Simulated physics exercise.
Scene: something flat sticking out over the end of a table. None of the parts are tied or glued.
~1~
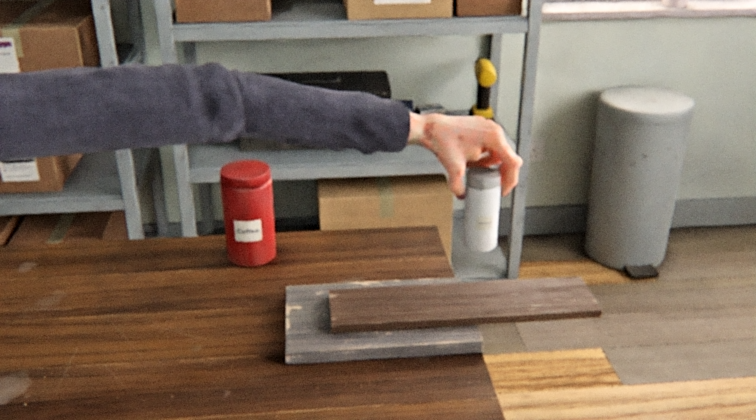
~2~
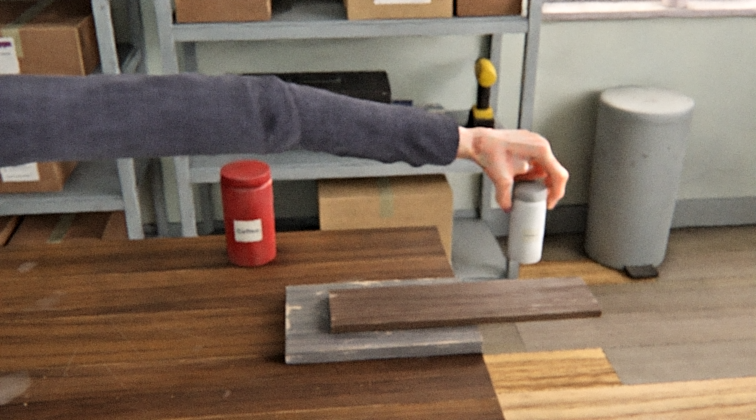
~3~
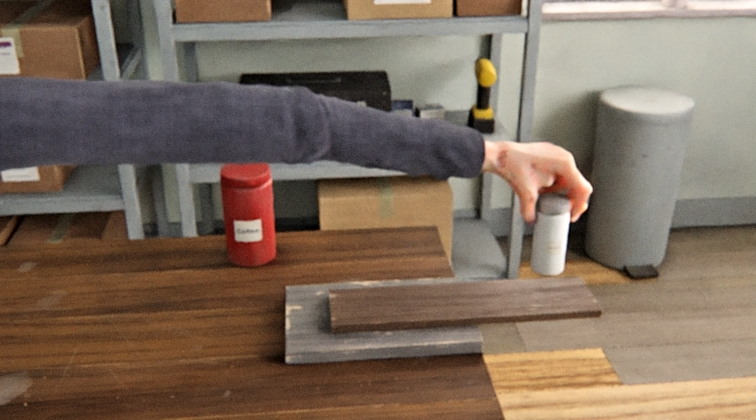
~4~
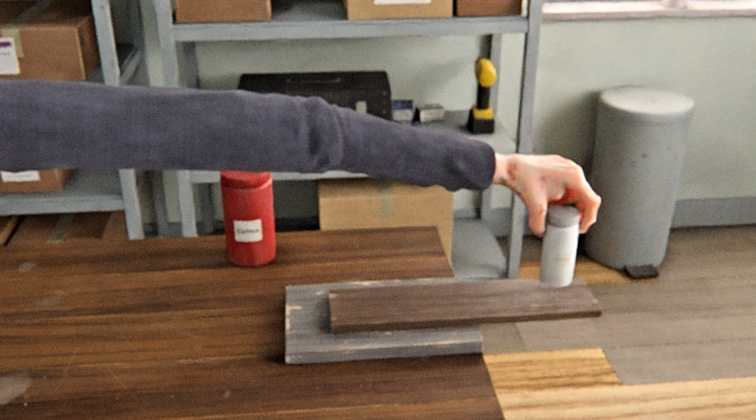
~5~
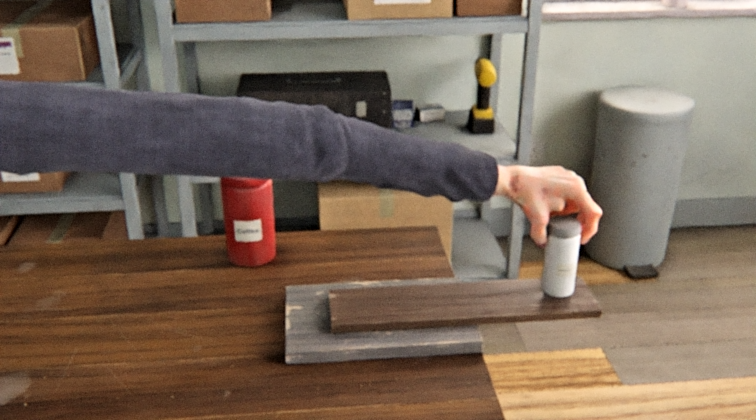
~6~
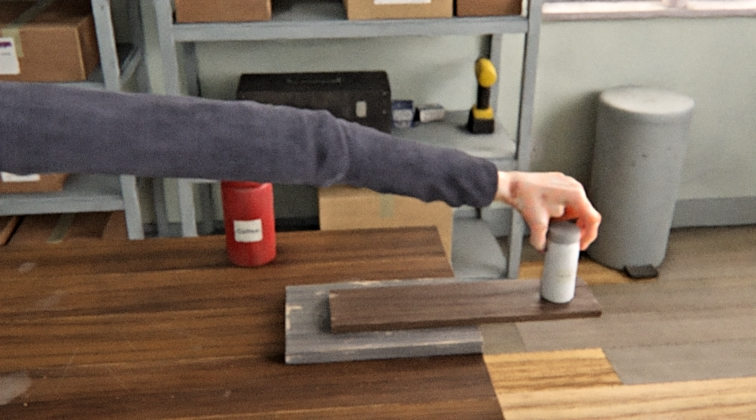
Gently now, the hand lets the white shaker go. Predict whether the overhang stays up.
Heads off the end.
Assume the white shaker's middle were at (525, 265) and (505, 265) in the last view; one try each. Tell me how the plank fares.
On the first try it falls; on the second try it falls.
Then, 0.50 s past the last view, white shaker now down on the floor or falling; brown plank rocked 67° from its first pose.
Then, 0.70 s past the last view, brown plank now down on the floor or falling.
Then, 0.90 s past the last view, things are still on the move.
Finally, down on the floor or falling, white shaker and brown plank; the other 2 still in place. The plank goes over.
